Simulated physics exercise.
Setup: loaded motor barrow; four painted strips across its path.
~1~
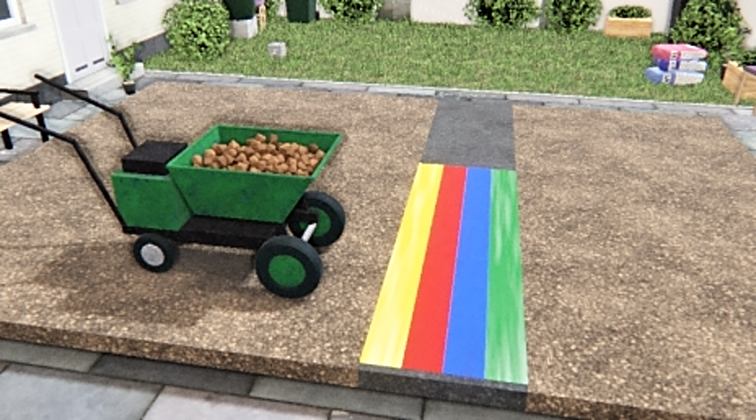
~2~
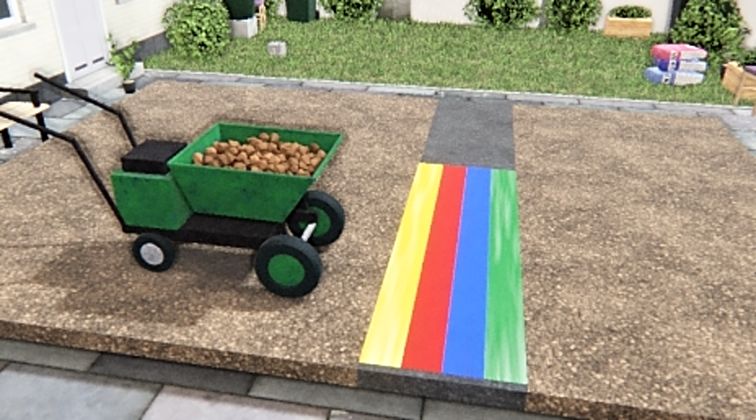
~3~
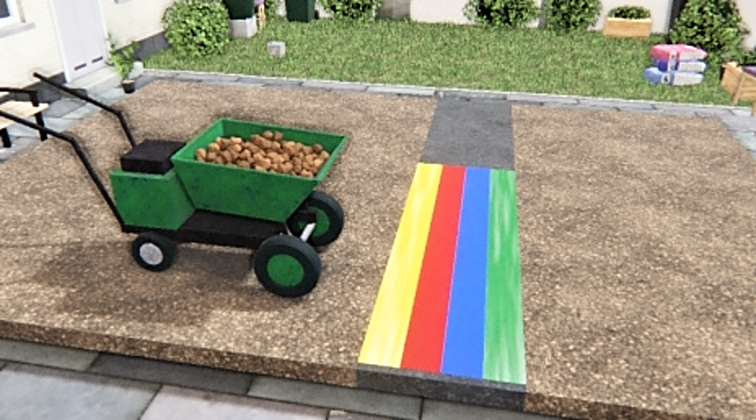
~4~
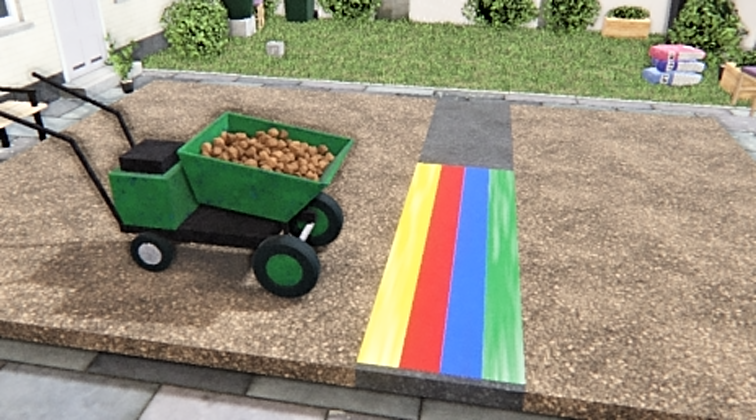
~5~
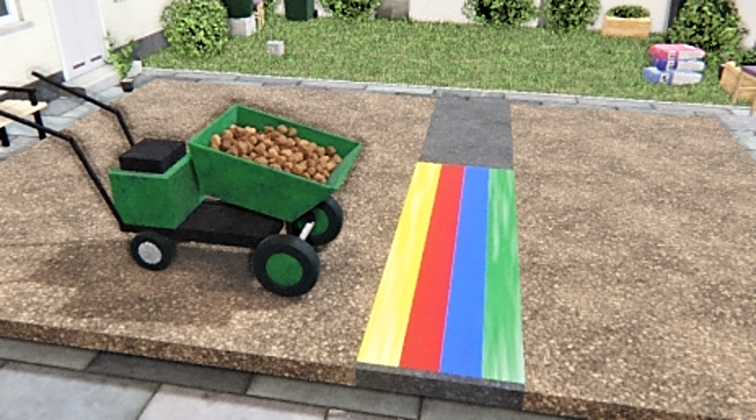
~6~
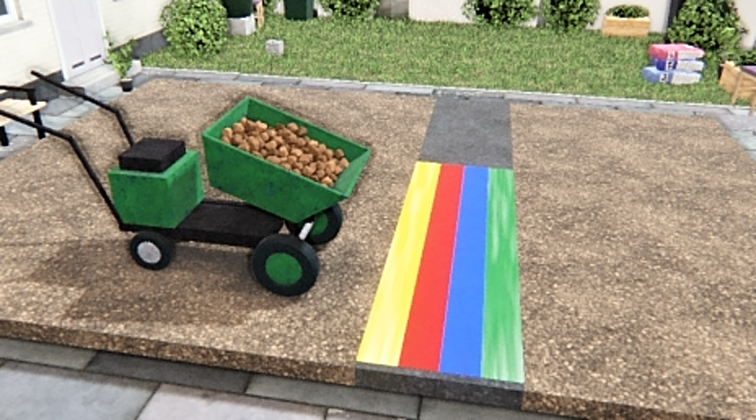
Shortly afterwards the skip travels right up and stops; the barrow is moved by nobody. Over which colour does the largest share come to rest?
The largest share rests over red.
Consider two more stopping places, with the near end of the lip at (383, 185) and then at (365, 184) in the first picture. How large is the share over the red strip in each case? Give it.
First spot: About 0 percent; second spot: About 10 percent.
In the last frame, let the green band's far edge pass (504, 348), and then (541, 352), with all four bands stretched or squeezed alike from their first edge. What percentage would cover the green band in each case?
The first gives around 10 per cent, the second around 10 per cent.
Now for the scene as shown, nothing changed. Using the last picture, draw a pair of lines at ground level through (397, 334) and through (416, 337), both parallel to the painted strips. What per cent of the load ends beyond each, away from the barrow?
Close to 80 per cent, then close to 60 per cent.
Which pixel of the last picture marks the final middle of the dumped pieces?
Last view, centre at rest - approx. (445, 280).
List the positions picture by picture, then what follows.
In the first frame, lip of the skip (312, 179), level; top of the load (257, 159), clay clods; yellow strip (389, 330); red strip (427, 335); blue strip (466, 340); green strip (506, 345).
In the second frame, lip of the skip (314, 180), level; top of the load (255, 160).
In the third frame, lip of the skip (318, 182), tipped barely; top of the load (252, 149).
In the fourth frame, lip of the skip (326, 185), tipped a little; top of the load (240, 150).
In the fifth frame, lip of the skip (335, 190), tipped a little; top of the load (249, 145).
In the sixth frame, lip of the skip (346, 197), tipped clearly; top of the load (260, 140); yellow strip (386, 329); red strip (424, 334); blue strip (463, 339); green strip (502, 344).
Just after the last frame, skip tipped steeply; every one in the skip.
A moment on, skip tipped right over; the larger part in the skip; about a tenth over the yellow strip; roughly a quarter over the red strip; just a few over the blue strip; just a few falling.
Further on, skip tipped right over; roughly a quarter in the skip; about a tenth over the yellow strip; roughly a quarter over the red strip; roughly a quarter over the blue strip; about a tenth over the green strip; about a tenth off the paint.
When it is over, skip tipped right over; about a tenth in the skip; roughly a quarter over the yellow strip; roughly a third over the red strip; roughly a quarter over the blue strip; about a tenth over the green strip; about a tenth off the paint.
